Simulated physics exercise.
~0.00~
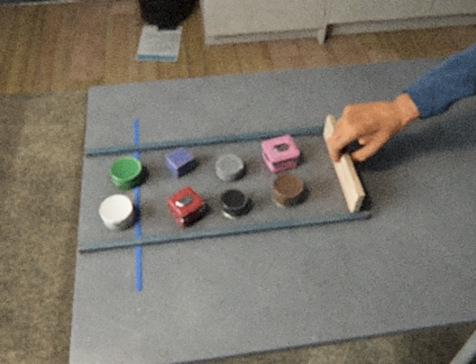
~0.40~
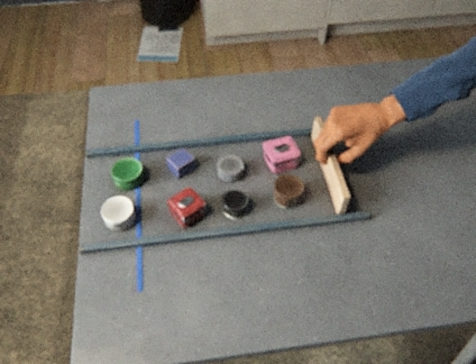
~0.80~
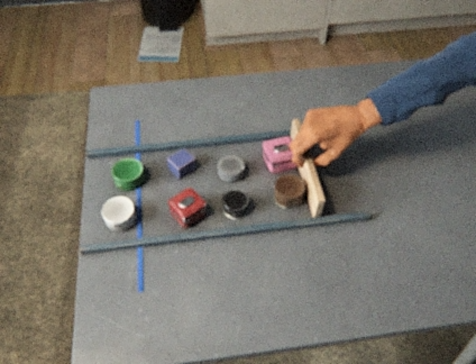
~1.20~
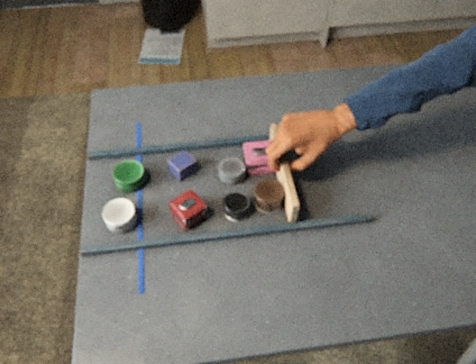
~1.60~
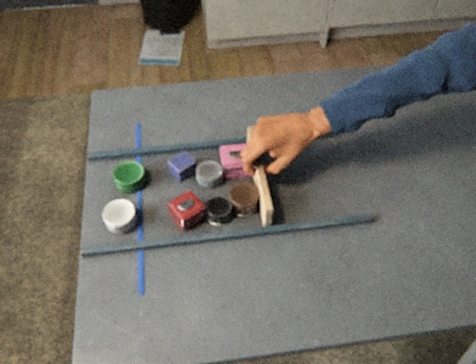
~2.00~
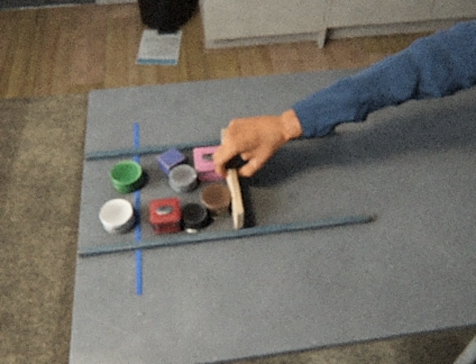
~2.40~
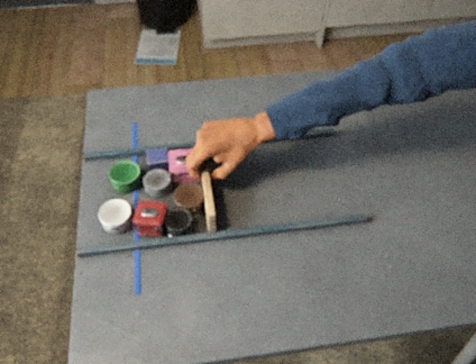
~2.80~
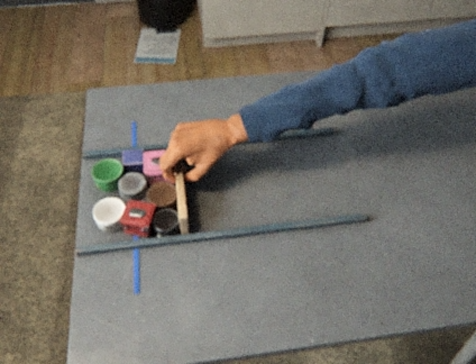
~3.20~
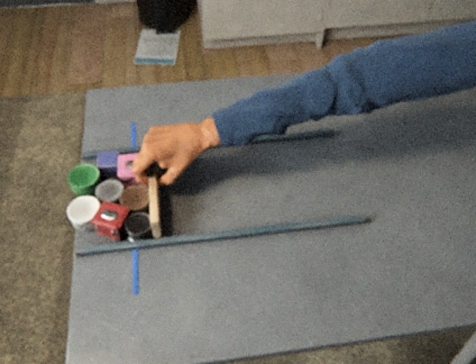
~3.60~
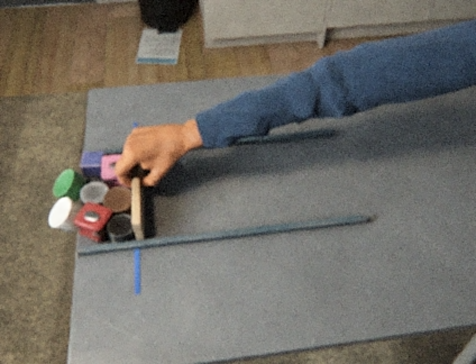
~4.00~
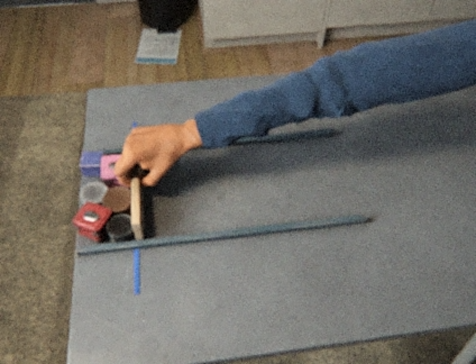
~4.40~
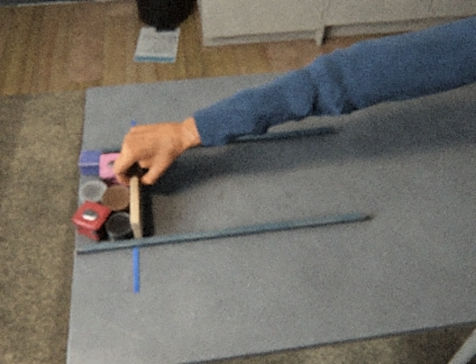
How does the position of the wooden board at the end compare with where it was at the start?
At the start the board stands at the right end of the rails, clear of the small items, and by the end it is near the left edge of the table, by the blue tape line and up against the remaining items.
